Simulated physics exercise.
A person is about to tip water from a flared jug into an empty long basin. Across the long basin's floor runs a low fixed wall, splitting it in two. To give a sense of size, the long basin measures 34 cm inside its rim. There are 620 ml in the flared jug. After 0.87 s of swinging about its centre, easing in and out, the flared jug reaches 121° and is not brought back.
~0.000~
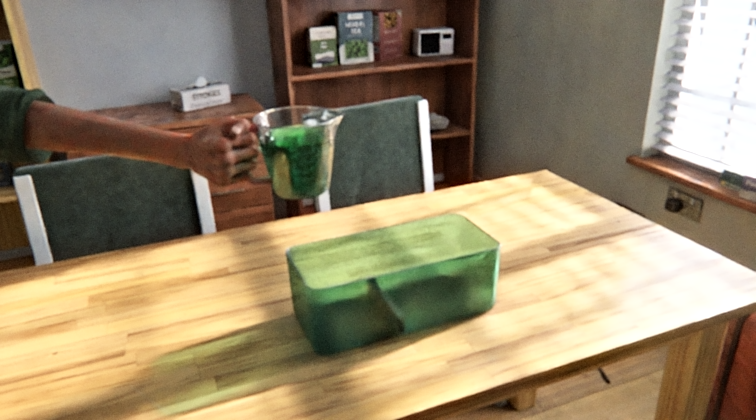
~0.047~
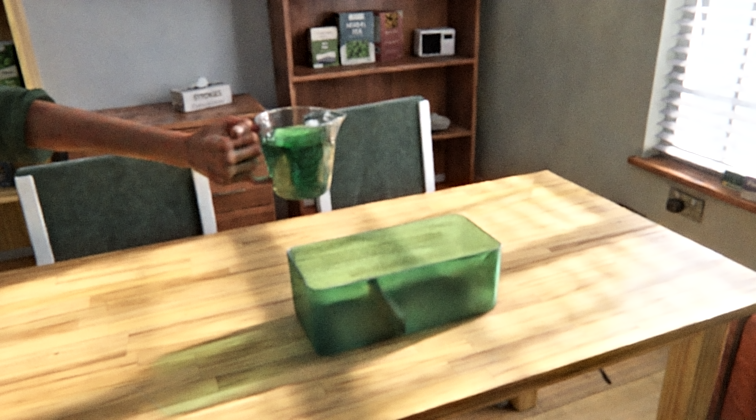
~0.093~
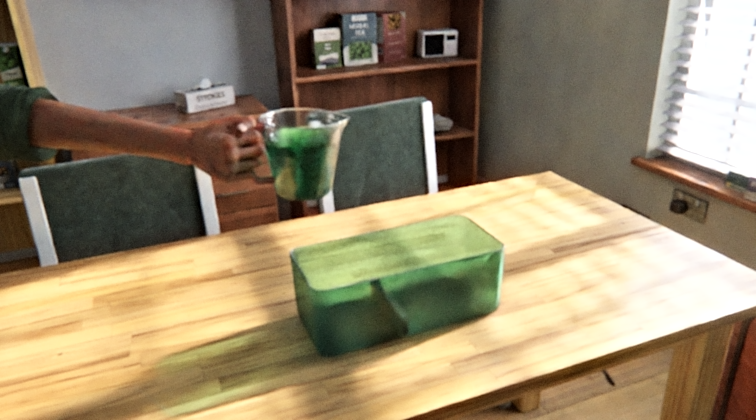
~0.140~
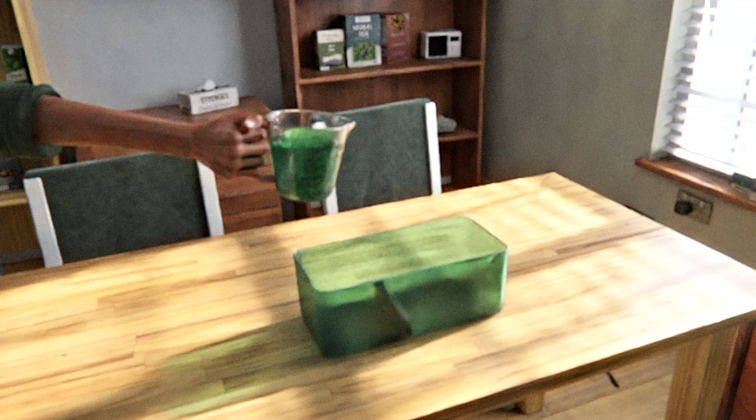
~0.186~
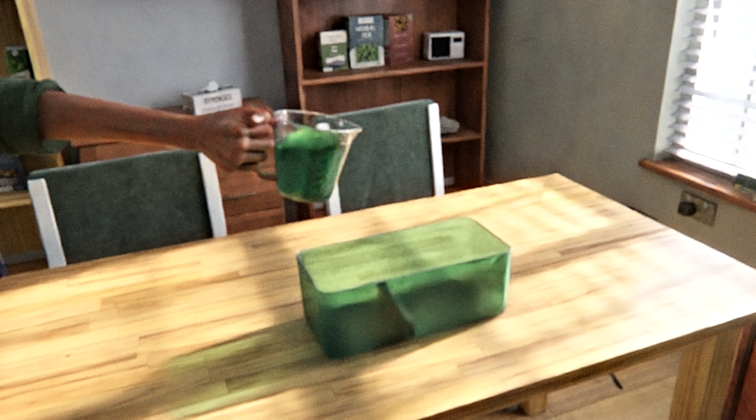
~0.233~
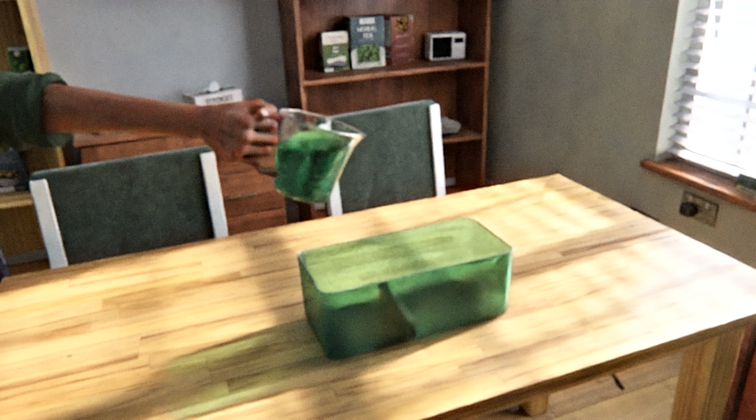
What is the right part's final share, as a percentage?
About 57 per cent.
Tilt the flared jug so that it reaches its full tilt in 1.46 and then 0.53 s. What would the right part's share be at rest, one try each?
Try 1: 75 %; try 2: 40 %.
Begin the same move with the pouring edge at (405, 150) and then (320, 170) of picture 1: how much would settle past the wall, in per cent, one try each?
I'd expect close to 85 per cent and then close to 10 per cent.
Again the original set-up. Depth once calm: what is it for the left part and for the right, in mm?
I'd say close to 12 mm on the left, close to 12 mm on the right.
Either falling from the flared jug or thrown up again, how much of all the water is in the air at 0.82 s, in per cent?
Near 12 per cent, I'd say.
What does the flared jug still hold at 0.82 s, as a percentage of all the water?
Around 3 percent of it.
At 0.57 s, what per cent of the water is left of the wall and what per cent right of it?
Around 0 on the left and around 9 on the right.
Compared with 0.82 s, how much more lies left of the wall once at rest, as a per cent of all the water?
It comes to near 10 per cent.
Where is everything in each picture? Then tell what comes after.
In the first frame, it leans 0°; its right rim is at (344, 112); the water meets the walls at (260, 139) and (330, 129); the long basin's rim runs from (296, 269) to (480, 229); the wall's top is at (384, 295).
In the second frame, it leans 1°; its right rim is at (346, 113); the water meets the walls at (262, 139) and (331, 130).
In the third frame, it leans 3°; its right rim is at (351, 116); the water meets the walls at (266, 140) and (336, 132).
In the fourth frame, it leans 8°; its right rim is at (356, 121); the water meets the walls at (271, 140) and (341, 133).
In the fifth frame, it leans 13°; its right rim is at (362, 127); the water meets the walls at (276, 142) and (346, 135).
In the sixth frame, it leans 20°; its right rim is at (366, 134); the water meets the walls at (279, 144) and (352, 136).
By 0.57 s the tilt is 90° and 56 per cent is still to pour, 0 is left of the wall and 9 right of it.
By 0.82 s the tilt is 120° and 3 per cent is still to pour, 31 is left of the wall and 54 right of it.
By 1.09 s the tilt is 121° and 0 per cent is still to pour, 40 is left of the wall and 57 right of it.
By 1.37 s the tilt is 121° and 0 per cent is still to pour, 41 is left of the wall and 57 right of it.
At rest 41 per cent lies left of the wall, 57 right of it and 2 outside.
